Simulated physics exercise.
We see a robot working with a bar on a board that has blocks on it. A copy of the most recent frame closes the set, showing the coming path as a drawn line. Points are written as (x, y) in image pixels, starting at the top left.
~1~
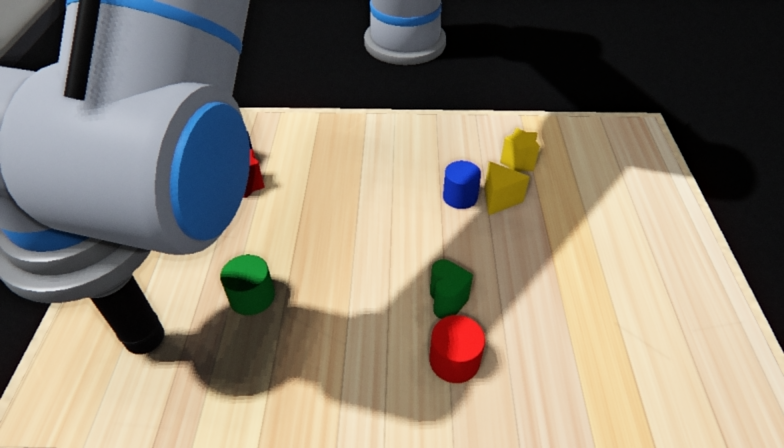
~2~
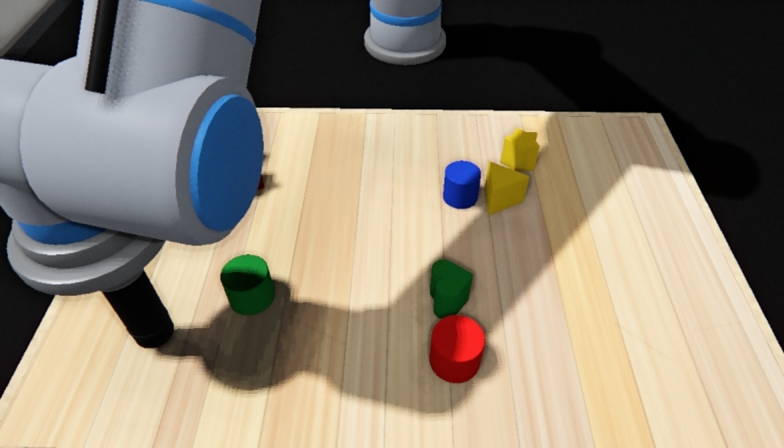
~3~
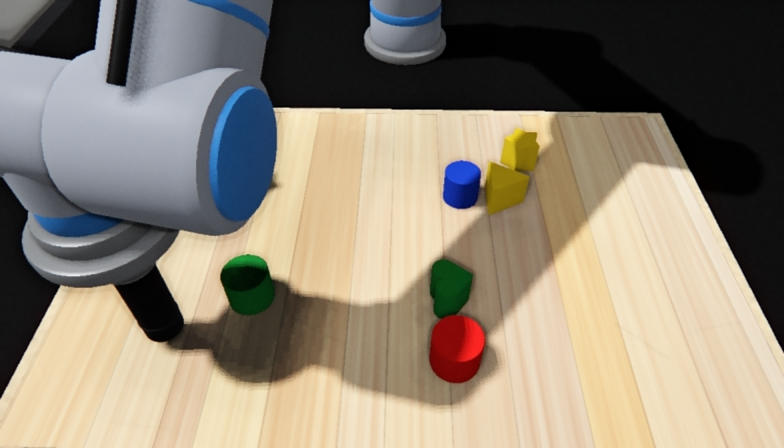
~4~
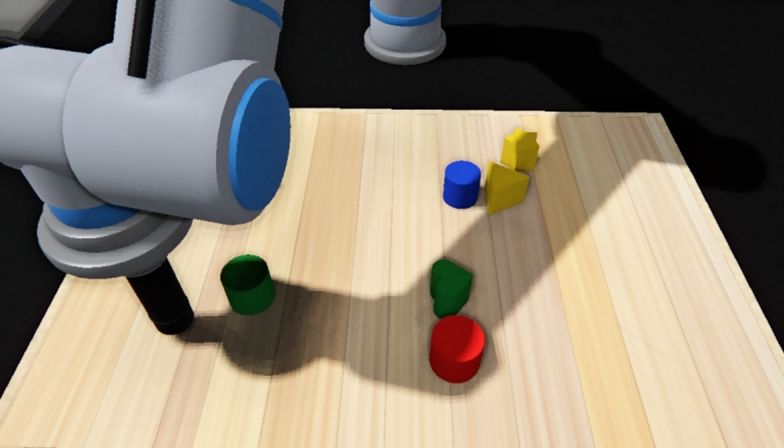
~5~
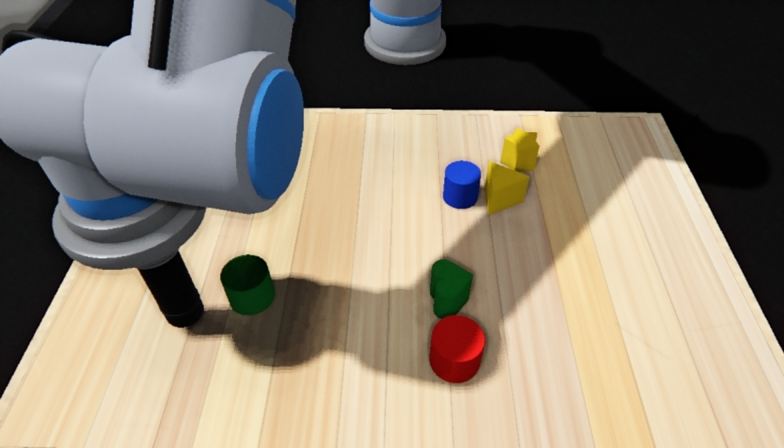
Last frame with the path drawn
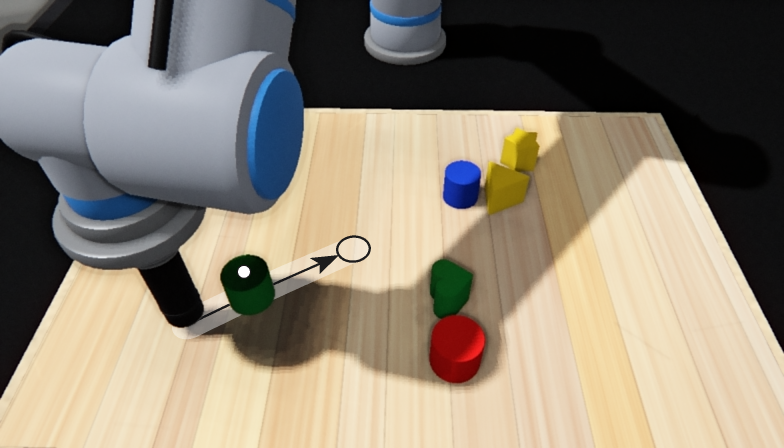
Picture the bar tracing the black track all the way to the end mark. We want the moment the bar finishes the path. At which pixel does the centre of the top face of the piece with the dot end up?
I'd say the piece with the dot ends with its top centre at (391, 221).
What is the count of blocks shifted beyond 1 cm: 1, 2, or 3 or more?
It looks like one block will be pushed more than about 1 cm.
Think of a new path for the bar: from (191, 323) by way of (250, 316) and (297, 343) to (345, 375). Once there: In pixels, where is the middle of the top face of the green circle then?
Expect it around (273, 263).
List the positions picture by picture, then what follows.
In the first picture, bar tip at (146, 339); block tops, green circle at (244, 272).
In the second picture, bar at (155, 333); blocks unchanged.
In the third picture, bar at (166, 327); blocks unchanged.
In the fourth picture, bar at (176, 320); blocks unchanged.
In the fifth picture, bar at (186, 313); green circle at (244, 272).
Path on the board, in a line from (191, 323) to (353, 249); the dot is on the green circle.
What follows on the original path. One third of the way, bar at (247, 285); green circle at (283, 256).
Two thirds of the way, bar at (302, 260); green circle at (338, 236).
At the end, bar at (353, 238); green circle at (391, 221).
